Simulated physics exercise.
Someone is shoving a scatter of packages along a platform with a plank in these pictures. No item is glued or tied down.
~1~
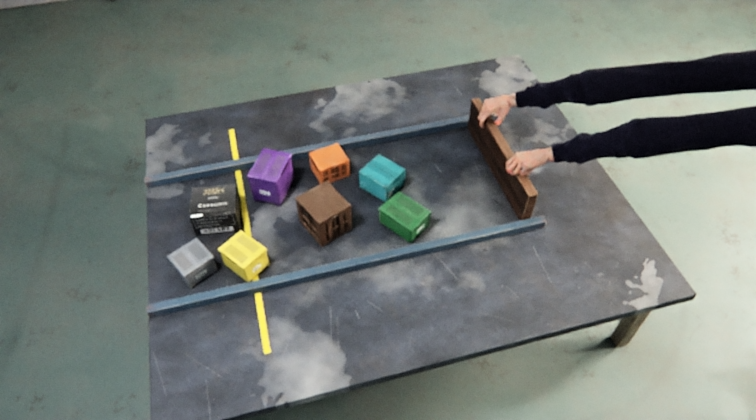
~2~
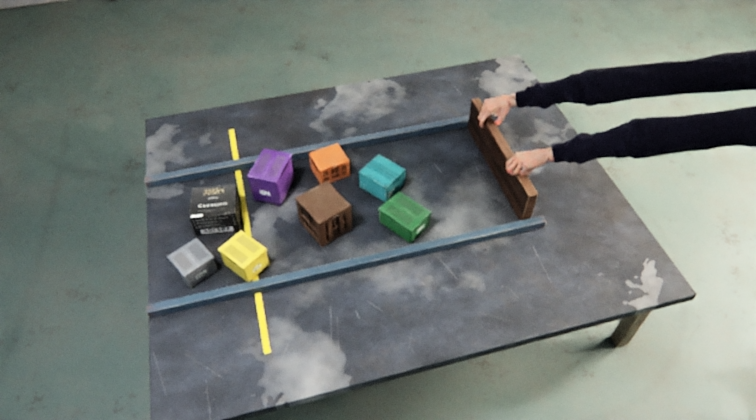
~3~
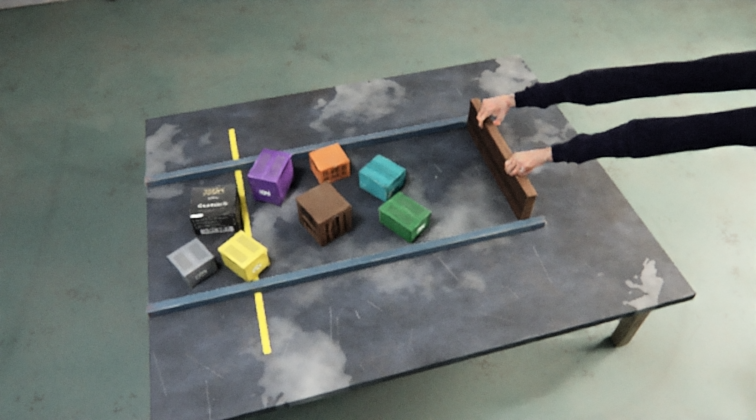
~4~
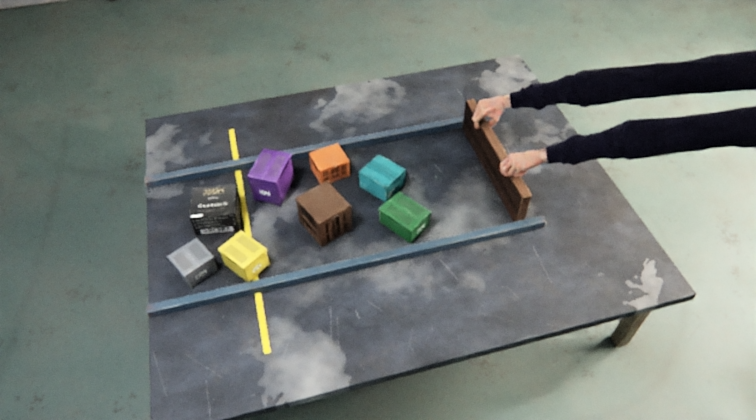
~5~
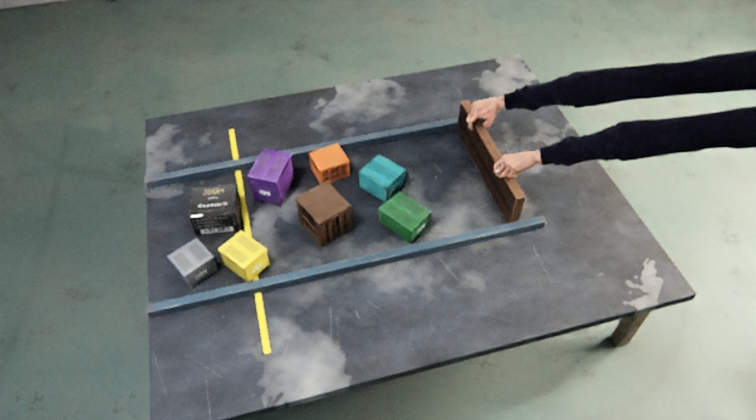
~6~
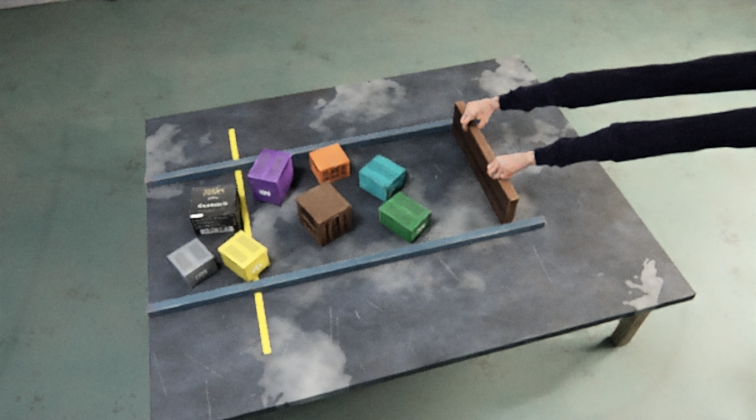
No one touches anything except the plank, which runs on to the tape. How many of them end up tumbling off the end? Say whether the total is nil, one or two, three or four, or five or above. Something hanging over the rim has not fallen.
The push is going to send nothing over the edge.
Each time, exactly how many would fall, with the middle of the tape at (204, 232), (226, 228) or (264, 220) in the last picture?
So, reaching the ground: 2, then 2, then 0.
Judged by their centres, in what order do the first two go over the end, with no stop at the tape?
The order is the black box, then the grey tote.
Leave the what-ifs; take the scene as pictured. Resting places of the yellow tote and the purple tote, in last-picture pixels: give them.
Approximately (198, 277) for one, approximately (189, 199) for the other.
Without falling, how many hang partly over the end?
2 overhanging.
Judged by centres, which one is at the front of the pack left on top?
Nearest at the end: The black box.
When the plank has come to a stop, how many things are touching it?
Number in contact with it: 3.
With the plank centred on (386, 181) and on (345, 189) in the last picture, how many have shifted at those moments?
2 at one spot and 4 at the other.
Soon after, none off yet; grey tote at rest near (194, 264); black box at rest near (216, 209); yellow tote at rest near (245, 257).
In the end, the number that fall off is zero.
